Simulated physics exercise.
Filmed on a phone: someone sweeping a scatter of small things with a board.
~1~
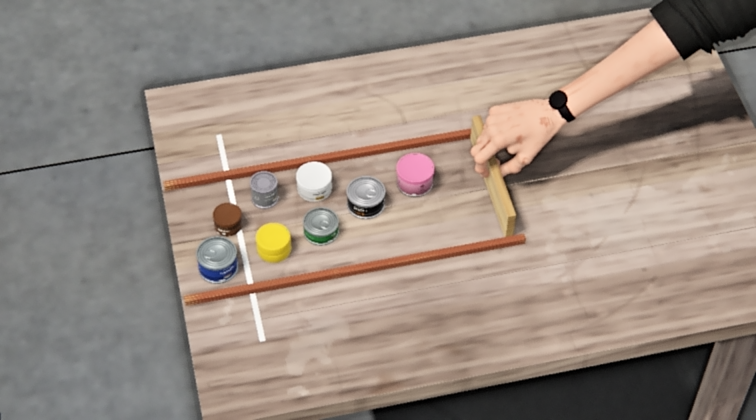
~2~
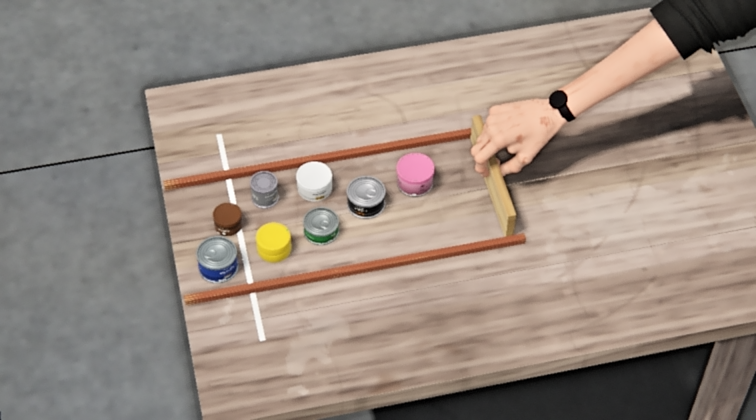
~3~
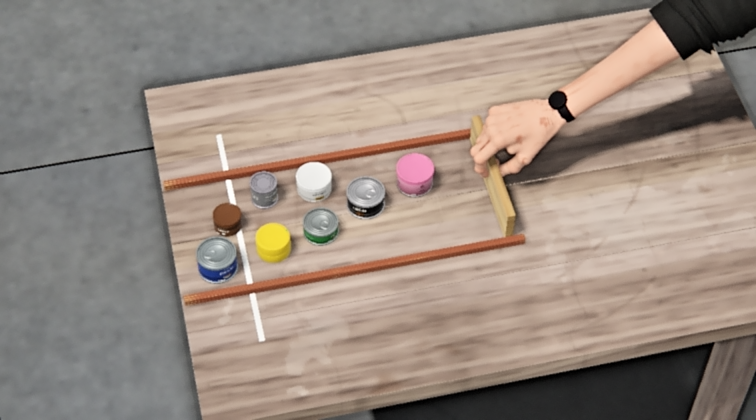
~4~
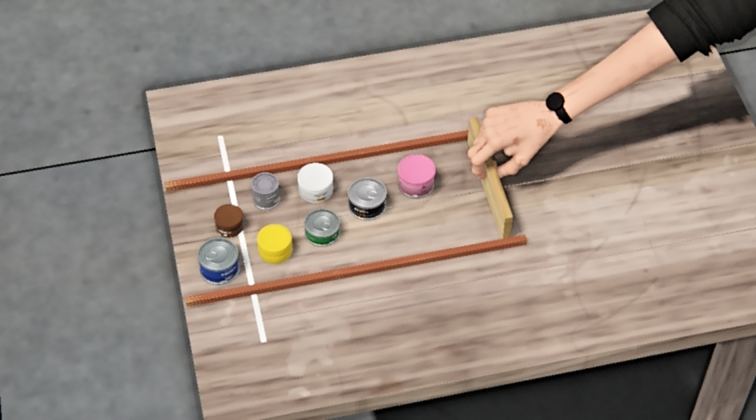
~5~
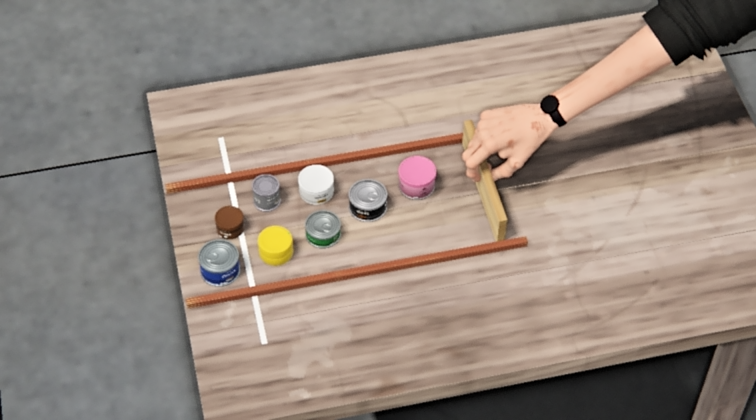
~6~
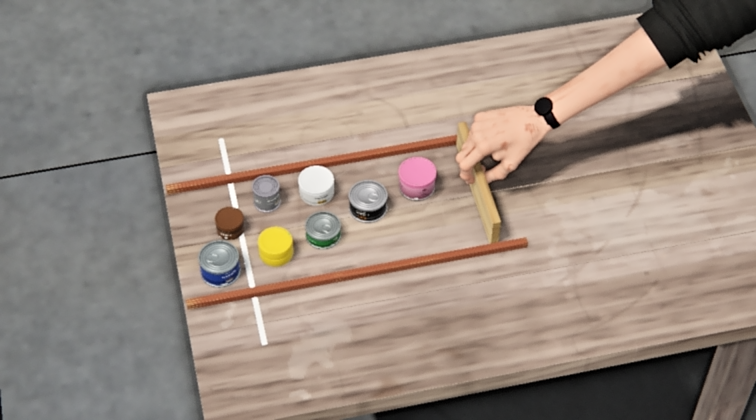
The clip shows a hand holding a wooden board upright between two reddish rods on a wooden table, beside a scatter of small colourful containers; the board stays nearly still, then slides slightly left while the containers remain in place.
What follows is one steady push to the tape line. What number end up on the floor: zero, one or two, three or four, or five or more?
Outcome: The number that fall off is one or two.
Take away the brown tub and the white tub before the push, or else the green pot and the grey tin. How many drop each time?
Fallen: 1, and 0 in the other try.
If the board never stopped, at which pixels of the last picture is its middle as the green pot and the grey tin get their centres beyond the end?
At (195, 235) for the green pot; at (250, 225) for the grey tin.
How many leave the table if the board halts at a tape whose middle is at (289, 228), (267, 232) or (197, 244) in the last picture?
It would be 0, 0 and 5.
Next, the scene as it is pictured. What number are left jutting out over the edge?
0 of them.
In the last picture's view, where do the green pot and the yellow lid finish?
About (233, 276), and the other about (199, 267).
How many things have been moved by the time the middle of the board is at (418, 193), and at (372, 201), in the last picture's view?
By then 2, and 5.
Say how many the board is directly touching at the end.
In contact: 3.
Soon after, none off yet; blue tin at rest near (219, 264); brown tub at rest near (230, 223); yellow lid at rest near (276, 247).
Then, none off yet; blue tin at rest near (219, 264); brown tub at rest near (230, 223); yellow lid moved a little near (264, 254).
At rest, the number that fall off is one or two; fallen, grey tin and blue tin.
